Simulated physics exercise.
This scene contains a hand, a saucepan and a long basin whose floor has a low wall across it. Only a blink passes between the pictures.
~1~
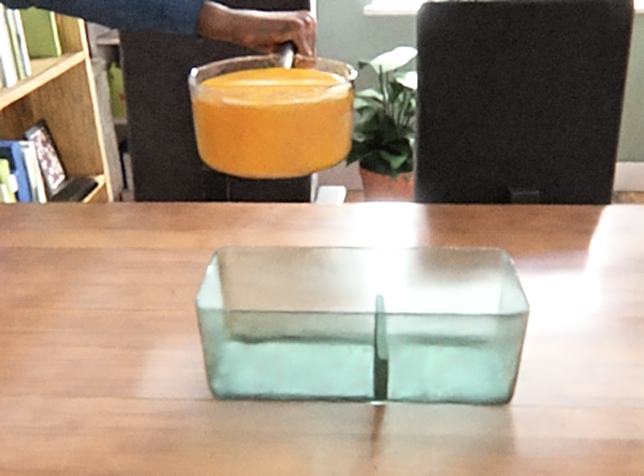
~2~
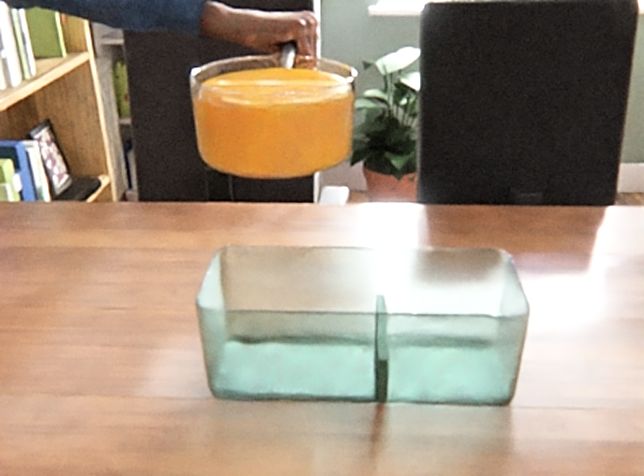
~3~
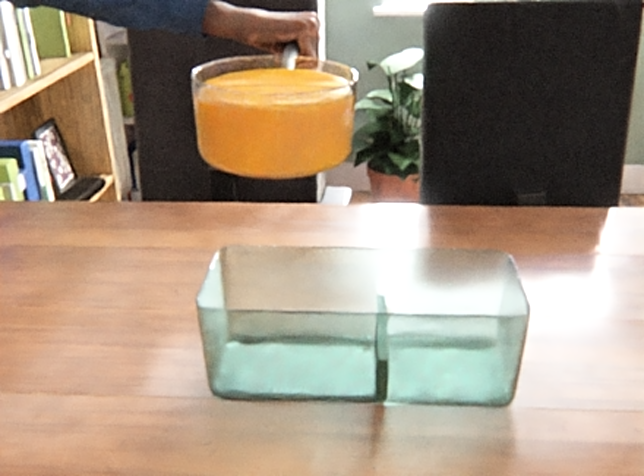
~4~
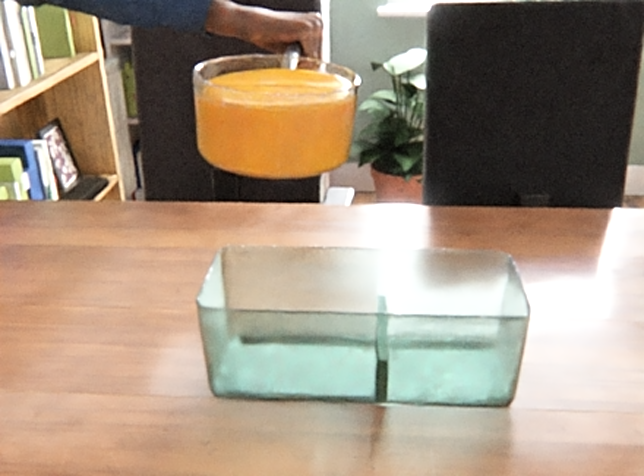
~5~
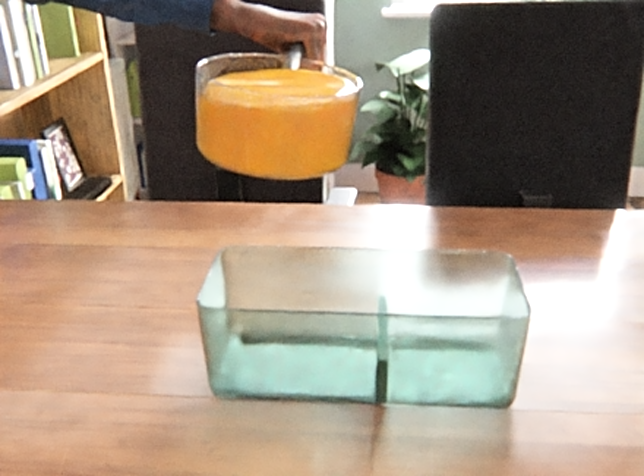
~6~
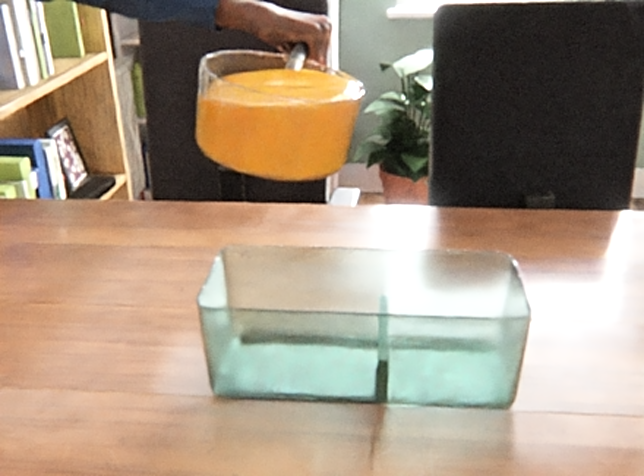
A hand holds a saucepan of orange juice above a long basin, tilting it slightly right.
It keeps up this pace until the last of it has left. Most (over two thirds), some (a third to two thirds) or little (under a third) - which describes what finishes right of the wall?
Most.
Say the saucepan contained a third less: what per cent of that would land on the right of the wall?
Close to 80 per cent.
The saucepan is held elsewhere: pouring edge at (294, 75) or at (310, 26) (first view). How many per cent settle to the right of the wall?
Near 45 per cent for the first start, near 65 per cent for the second.
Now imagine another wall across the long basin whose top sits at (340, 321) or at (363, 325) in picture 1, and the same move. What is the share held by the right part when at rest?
Estimated: 95 % first, 95 % second.
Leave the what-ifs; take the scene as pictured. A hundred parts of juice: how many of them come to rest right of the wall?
Close to 85 per cent.
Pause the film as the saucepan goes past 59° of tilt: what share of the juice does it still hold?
About 60 %.
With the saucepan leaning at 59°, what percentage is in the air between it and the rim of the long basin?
About 30 per cent.
A moment on, the tilt is 59° and 58 per cent is still to pour, 1 is left of the wall and 12 right of it.
Next, the tilt is 91° and 13 per cent is still to pour, 3 is left of the wall and 72 right of it.
Then the tilt is 100° and 1 per cent is still to pour, 13 is left of the wall and 83 right of it.
Later the tilt is 100° and 0 per cent is still to pour, 17 is left of the wall and 83 right of it.
Finally, 17 per cent lies left of the wall, 83 right of it and 1 outside.
